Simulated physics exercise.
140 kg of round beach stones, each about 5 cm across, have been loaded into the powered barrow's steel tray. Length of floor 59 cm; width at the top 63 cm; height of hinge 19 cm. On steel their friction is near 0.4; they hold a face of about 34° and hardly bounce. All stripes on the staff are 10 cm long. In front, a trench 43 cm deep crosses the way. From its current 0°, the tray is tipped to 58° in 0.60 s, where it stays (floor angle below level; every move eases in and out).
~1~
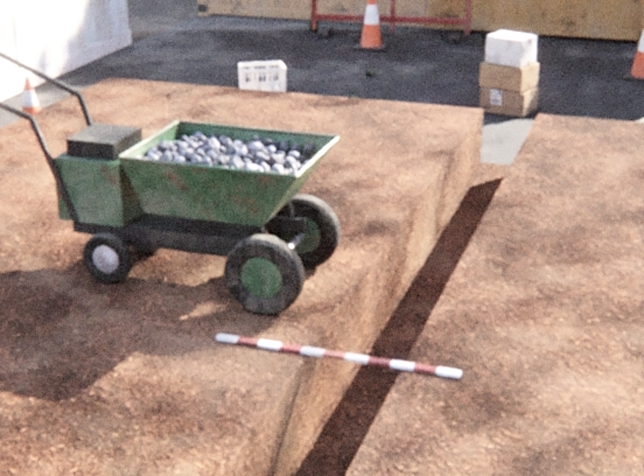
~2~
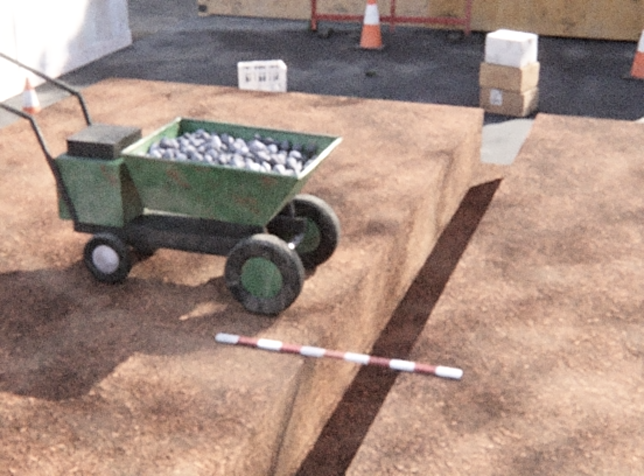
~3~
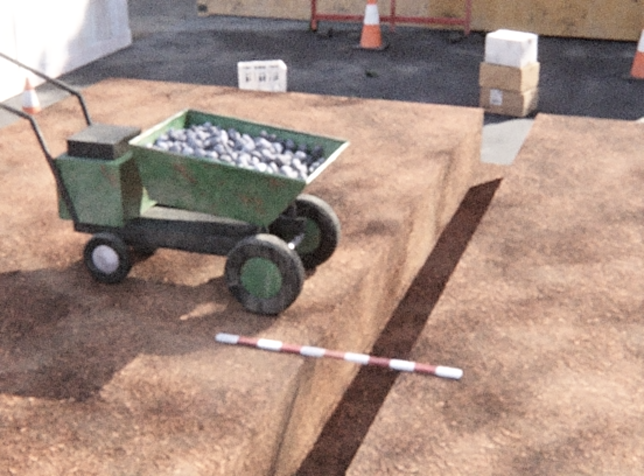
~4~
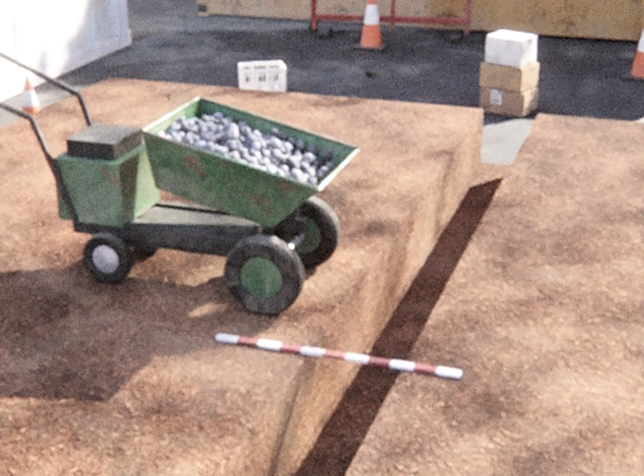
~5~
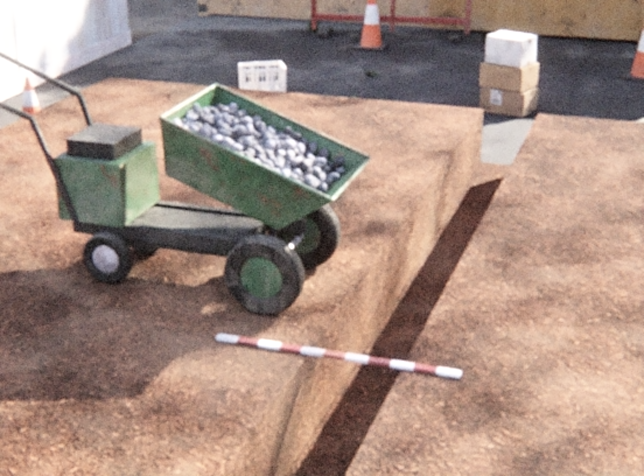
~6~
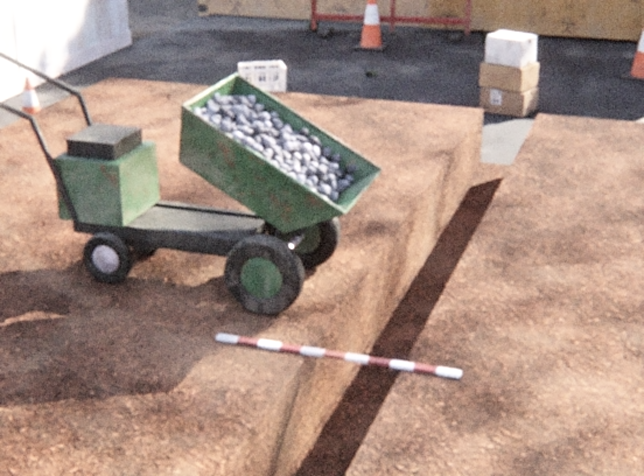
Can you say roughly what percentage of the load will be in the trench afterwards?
Roughly 33 per cent, I would say.
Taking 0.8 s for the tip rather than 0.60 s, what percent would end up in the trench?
40 per cent.
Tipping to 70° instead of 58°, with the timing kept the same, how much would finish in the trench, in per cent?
With that change, near 40 per cent.
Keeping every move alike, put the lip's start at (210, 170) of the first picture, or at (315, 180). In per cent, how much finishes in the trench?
Roughly 60 percent for the first, and 25 percent for the second.
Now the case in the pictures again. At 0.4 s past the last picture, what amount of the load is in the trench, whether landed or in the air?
10 per cent, give or take.
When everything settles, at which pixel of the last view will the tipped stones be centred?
Look at roughly (456, 307).
Then, 0.1 s after the last picture the floor is at 49°, 100 % in the tray; the foremost stones are at (359, 218).
Then, 0.4 s after the last picture the floor is at 58°, 89 % in the tray, 10 % in the trench, 1 % past the trench; the foremost stones are at (441, 278).
Then, 0.7 s after the last picture the floor is at 58°, 42 % in the tray, 15 % in the trench, 43 % past the trench; the foremost stones are at (577, 328).
Then, 2.7 s after the last picture the floor is at 58°, 22 % in the tray, 33 % in the trench, 45 % past the trench; the foremost stones are past the picture's edge.
